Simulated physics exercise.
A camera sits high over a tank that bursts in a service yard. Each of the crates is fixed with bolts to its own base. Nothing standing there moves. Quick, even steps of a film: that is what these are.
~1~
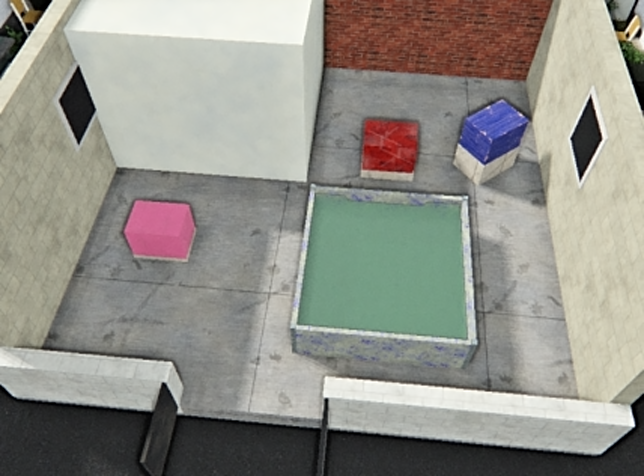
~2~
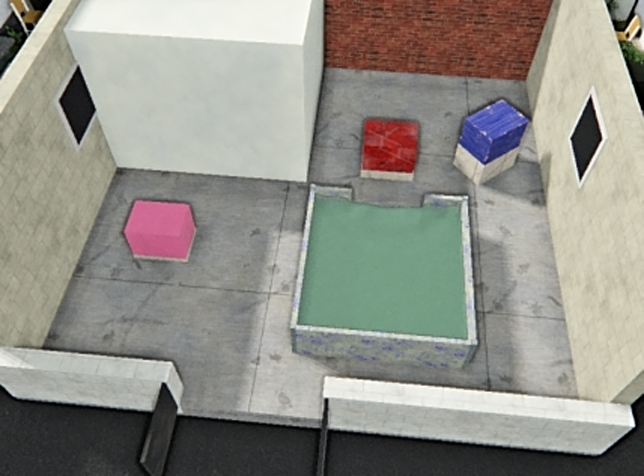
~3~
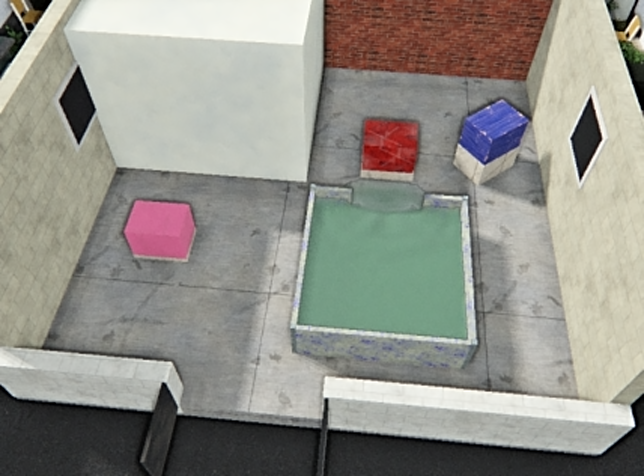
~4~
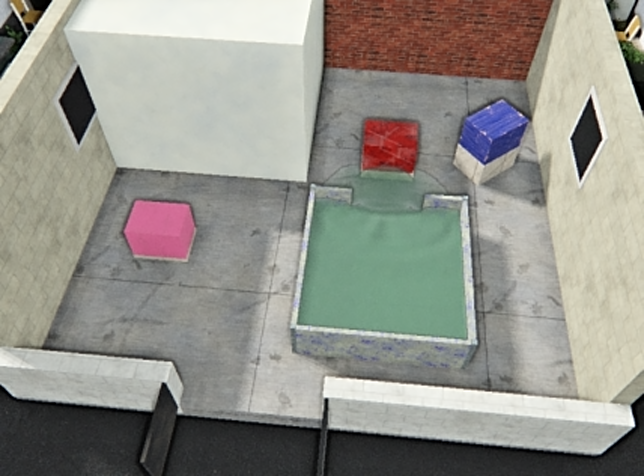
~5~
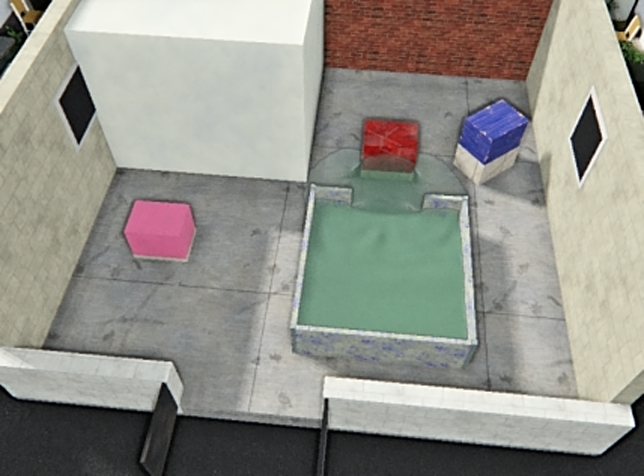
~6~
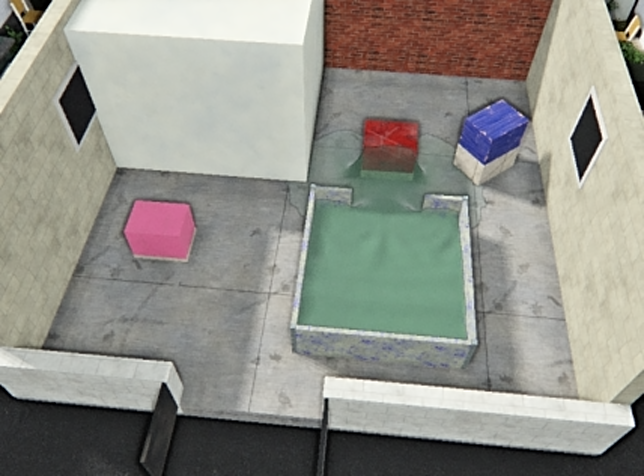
Green water pours through a gap in the open tank's far side and spreads around the red block.
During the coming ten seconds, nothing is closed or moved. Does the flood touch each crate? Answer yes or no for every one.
Pink crate: Yes; blue crate: No; red crate: Yes.
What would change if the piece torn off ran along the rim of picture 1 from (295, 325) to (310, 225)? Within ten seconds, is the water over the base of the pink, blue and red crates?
Here's how it goes: The pink crate is swamped, the blue crate is left untouched, and the red crate is left untouched.
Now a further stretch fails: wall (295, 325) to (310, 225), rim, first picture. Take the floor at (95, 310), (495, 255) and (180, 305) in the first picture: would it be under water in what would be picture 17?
In the order given, the spots are swamped, not soaked and swamped.
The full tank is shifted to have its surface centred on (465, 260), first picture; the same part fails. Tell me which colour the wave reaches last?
I'd go with the crate marked pink.
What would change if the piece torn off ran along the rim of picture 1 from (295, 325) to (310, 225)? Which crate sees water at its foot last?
The one in blue.
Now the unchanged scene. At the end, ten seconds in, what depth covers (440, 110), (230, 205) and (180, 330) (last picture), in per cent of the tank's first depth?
Around 18, 6 and 8 %.
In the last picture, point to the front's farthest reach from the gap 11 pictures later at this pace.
The front should reach about (519, 86).
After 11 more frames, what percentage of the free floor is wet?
Close to 45 percent, by my reckoning.
A moment on, water covers 20 % of the floor; the pink crate not reached, the blue crate water round its plinth, the red crate water round its plinth.
Next, water covers 45 % of the floor; the pink crate water round its plinth, the blue crate water round its plinth, the red crate water round its plinth.
Then, water covers 70 % of the floor; the pink crate water round its plinth, the blue crate water round its plinth, the red crate water round its plinth.
Later, water covers 90 % of the floor; the pink crate water round its plinth, the blue crate water round its plinth, the red crate water round its plinth.
In the end, water covers 100 % of the floor; the pink crate was topped, the blue crate stayed above the water, the red crate was topped.
